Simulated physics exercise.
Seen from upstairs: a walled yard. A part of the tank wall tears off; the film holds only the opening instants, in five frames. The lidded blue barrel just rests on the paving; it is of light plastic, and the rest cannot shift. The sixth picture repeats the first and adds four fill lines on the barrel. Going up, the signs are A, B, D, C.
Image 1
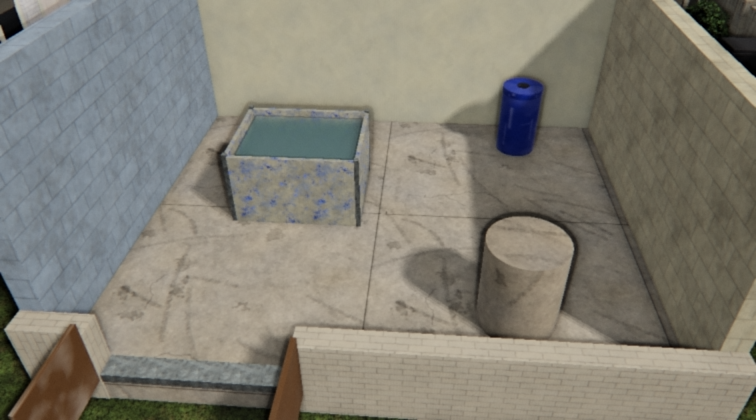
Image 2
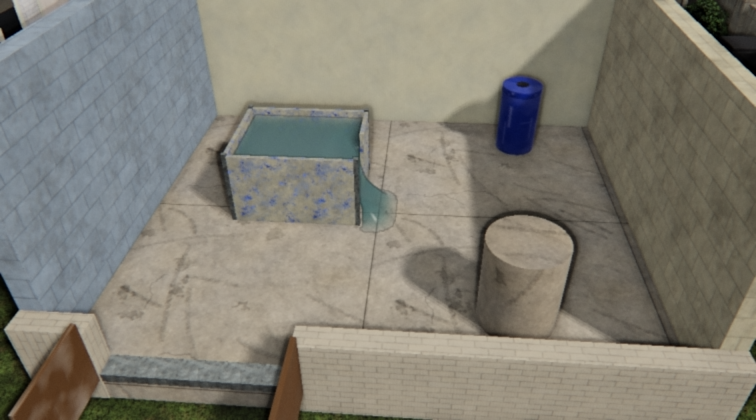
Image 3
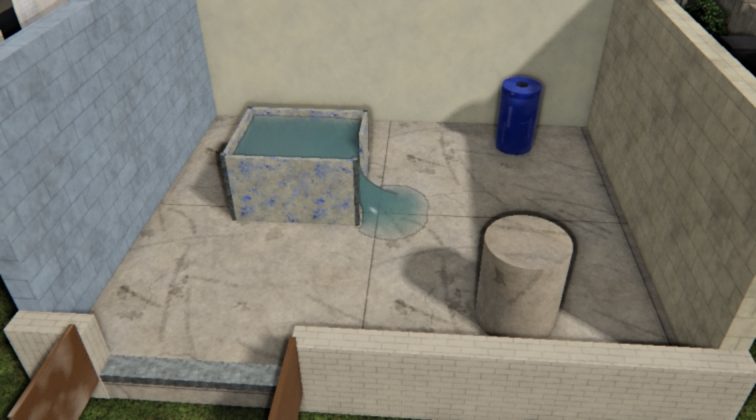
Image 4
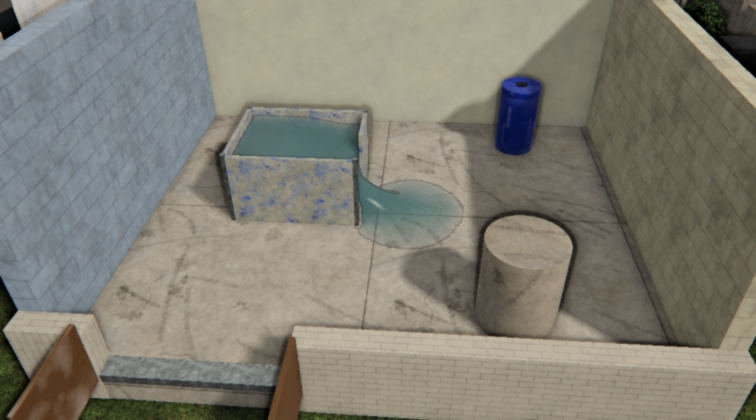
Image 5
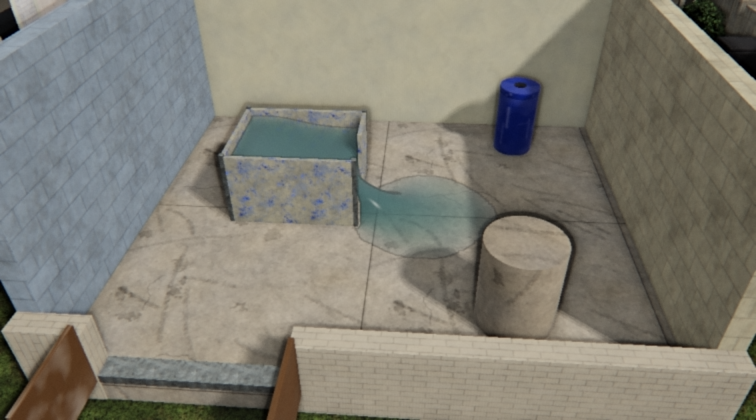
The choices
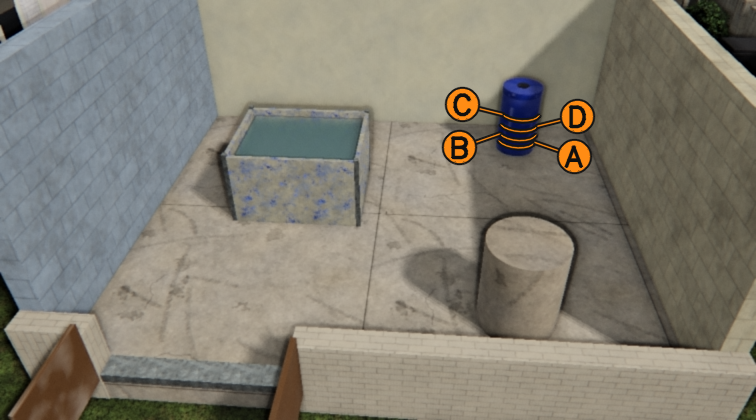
A walled yard holds a full tank as water pours out and spreads rightward.
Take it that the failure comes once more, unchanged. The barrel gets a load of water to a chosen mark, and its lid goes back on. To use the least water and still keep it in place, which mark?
Line A.
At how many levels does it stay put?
All of the four.
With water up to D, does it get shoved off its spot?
No.
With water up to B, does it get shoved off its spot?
No, that is safe.
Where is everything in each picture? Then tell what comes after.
In the first picture, lid of the blue barrel at (523, 86); tank full, its middle at (300, 139); open gate at (195, 324).
In the second picture, 1 % of the ground wet, in view closest to the barrel at (389, 197).
In the third picture, 3 % of the ground wet, in view closest to the barrel at (419, 197).
In the fourth picture, 5 % of the ground wet, in view closest to the barrel at (438, 189).
In the fifth picture, lid of the blue barrel at (520, 86); 8 % of the ground wet, in view closest to the barrel at (446, 180).
On the marked copy, A at (518, 147); B at (519, 140); C at (522, 120); D at (520, 131); from the bottom up A, B, D, C.
If A is chosen, it does not move.
If B is chosen, it does not move.
If C is chosen, it does not move.
If D is chosen, it does not move.
